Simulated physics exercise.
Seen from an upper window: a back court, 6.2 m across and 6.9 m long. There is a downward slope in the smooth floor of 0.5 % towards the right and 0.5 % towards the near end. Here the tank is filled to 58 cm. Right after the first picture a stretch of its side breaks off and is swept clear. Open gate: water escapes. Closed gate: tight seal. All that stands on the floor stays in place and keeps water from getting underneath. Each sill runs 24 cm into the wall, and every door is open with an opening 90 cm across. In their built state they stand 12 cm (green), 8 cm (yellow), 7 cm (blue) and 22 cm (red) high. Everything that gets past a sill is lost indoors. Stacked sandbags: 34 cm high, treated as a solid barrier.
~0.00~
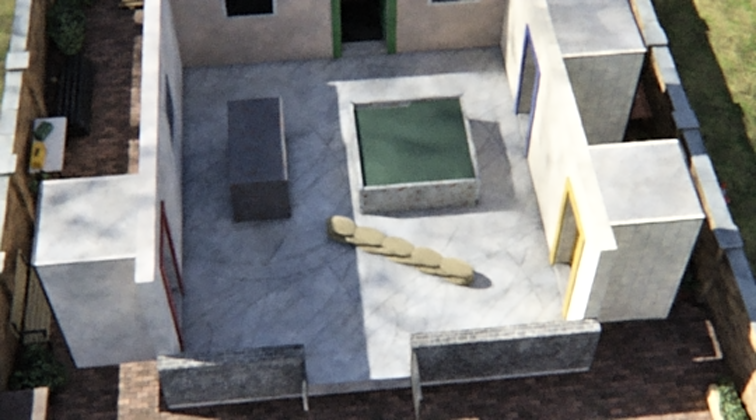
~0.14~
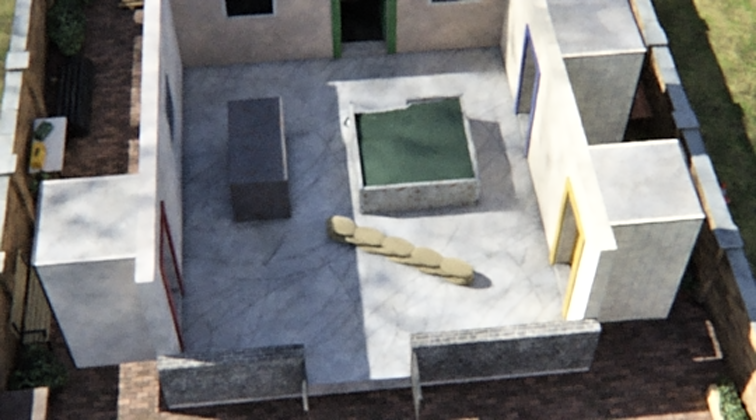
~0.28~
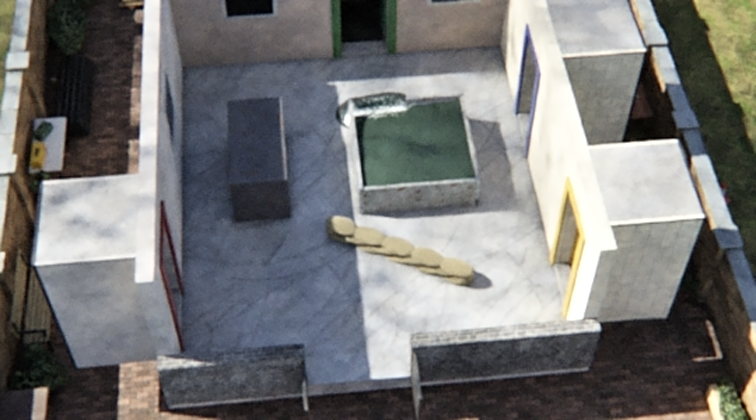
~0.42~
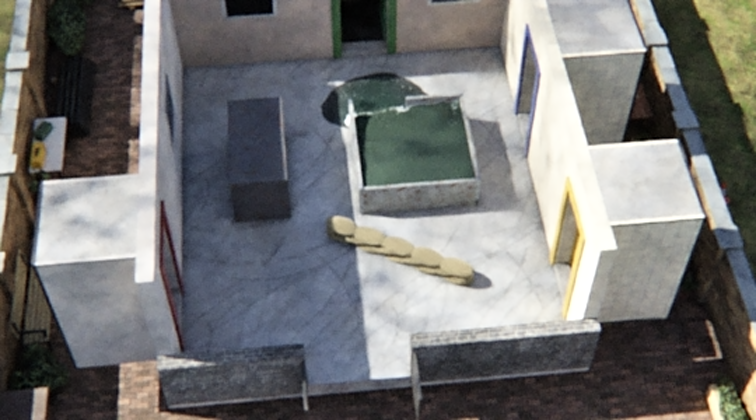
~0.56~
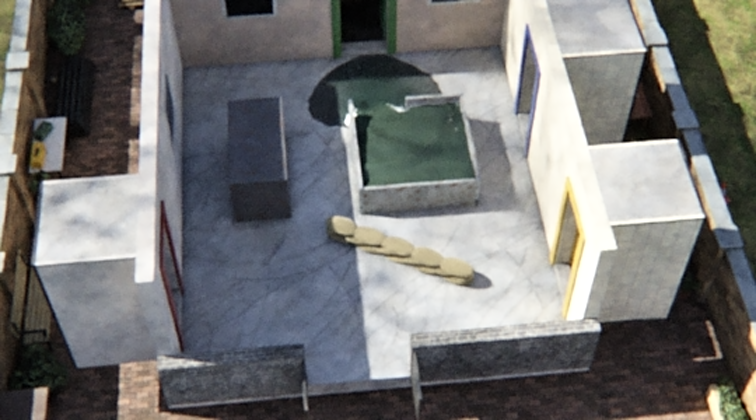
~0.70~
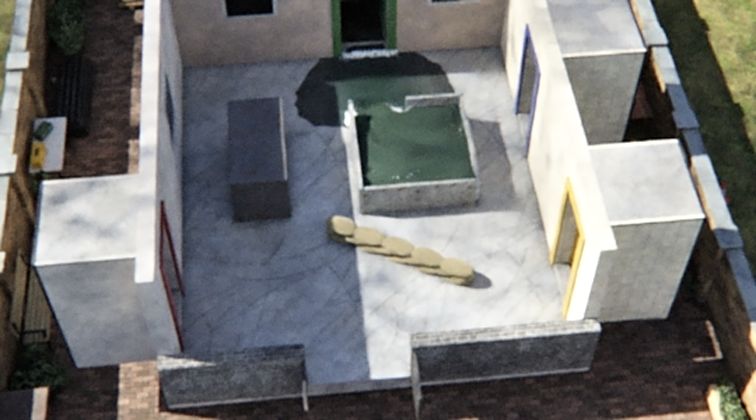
In a walled back court seen from above, a stretch of the far side of a raised tank of dark green water breaks away, and water pours out and spreads across the grey floor behind it, reaching the green door.
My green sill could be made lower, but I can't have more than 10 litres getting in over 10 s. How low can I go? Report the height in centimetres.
You could bring it down to roughly 30 cm.
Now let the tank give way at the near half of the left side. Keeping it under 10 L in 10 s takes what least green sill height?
Then it needs around 10.5 cm.
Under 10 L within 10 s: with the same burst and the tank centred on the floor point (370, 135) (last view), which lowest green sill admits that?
Close to 33 cm would do it.
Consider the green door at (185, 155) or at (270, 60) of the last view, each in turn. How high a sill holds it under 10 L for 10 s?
Roughly 7.0 cm, then roughly 12.0 cm.
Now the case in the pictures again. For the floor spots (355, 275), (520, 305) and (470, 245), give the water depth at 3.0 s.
The depths come to about 0, 0 and 0 cm.
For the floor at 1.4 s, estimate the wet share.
Wet: Close to 15 %.
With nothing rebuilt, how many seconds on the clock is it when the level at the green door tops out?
Some 1.8 s, more or less.
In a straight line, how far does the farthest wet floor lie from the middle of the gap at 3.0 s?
Around 4.0 m from the gap.
After 1.4 s water covers 15 % of the floor, deepest (31 cm) near (379, 55); 29 cm at the green door, 64 litres in over its 12 cm sill.
After 3.0 s water covers 25 % of the floor, deepest (24 cm) near (361, 56); 24 cm at the green door, 231 litres in over its 12 cm sill.
After 10.0 s water covers 80 % of the floor, deepest (10 cm) near (570, 348); 8 cm at the green door, 298 litres in over its 12 cm sill.
At the green door as built, the water arrived by 0.7 s and peaked near 32 cm at 1.8 s.
Run again over the same 10 s with other heights there, 23 litres in over 27.5 cm, 0 litres over 37 cm. The limit of 10 litres is kept from about 30 cm up.
